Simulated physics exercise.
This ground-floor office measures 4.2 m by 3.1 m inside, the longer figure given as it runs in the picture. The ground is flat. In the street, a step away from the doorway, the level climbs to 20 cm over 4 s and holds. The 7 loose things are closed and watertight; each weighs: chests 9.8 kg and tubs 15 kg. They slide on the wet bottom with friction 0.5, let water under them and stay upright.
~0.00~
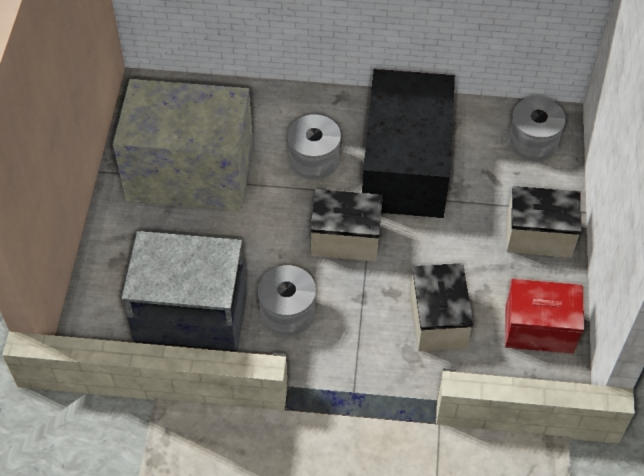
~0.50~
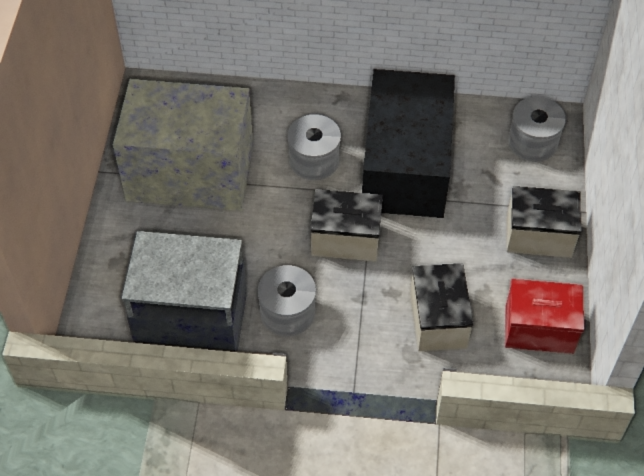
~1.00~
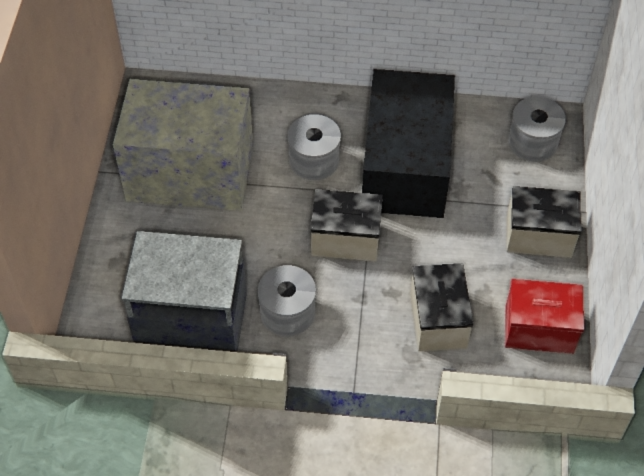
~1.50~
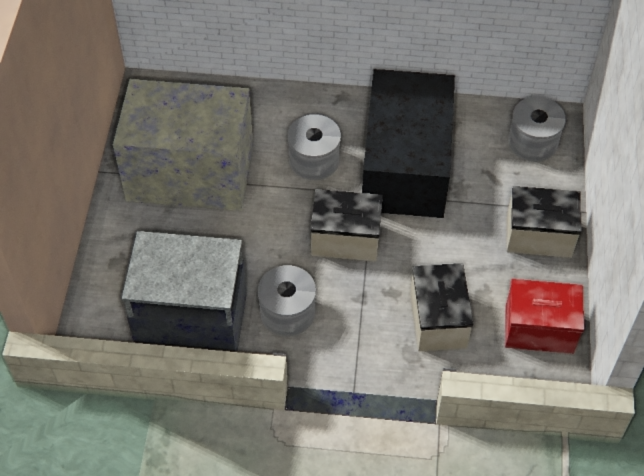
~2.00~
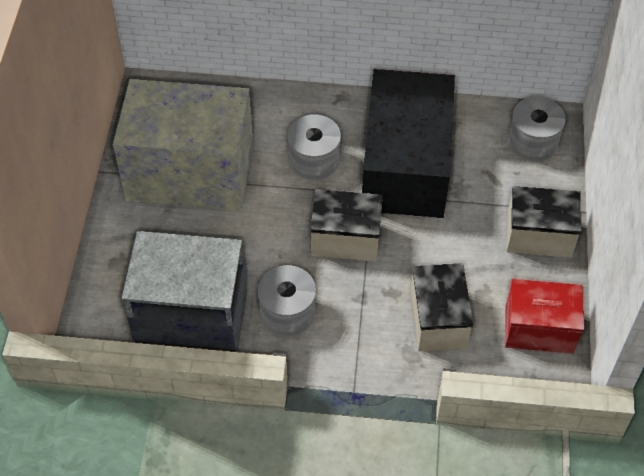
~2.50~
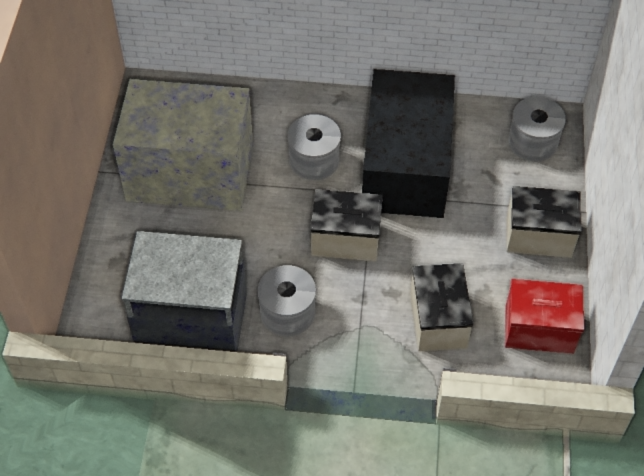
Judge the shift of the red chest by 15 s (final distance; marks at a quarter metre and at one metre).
Red chest moves a short way.
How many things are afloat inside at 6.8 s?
I count 4.
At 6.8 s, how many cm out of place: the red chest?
Roughly 20 cm by then.
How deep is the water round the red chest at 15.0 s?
About 11 cm.
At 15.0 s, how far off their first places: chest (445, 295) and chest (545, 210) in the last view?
In that order: 50 cm, 80 cm.
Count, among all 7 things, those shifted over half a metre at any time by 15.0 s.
7 of them.
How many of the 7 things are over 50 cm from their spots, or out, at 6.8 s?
By then 3.
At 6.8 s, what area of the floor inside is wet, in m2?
Some 10.0 m2.
After 3.5 s the red chest is near (547, 304), 0.0 m from its start, aground; 0 afloat.
After 6.8 s the red chest is near (560, 329), 0.2 m from its start, afloat; 4 afloat.
After 11.0 s the red chest is near (470, 256), 0.7 m from its start, afloat; 7 afloat.
After 15.0 s the red chest is near (485, 259), 0.6 m from its start, afloat; 7 afloat.
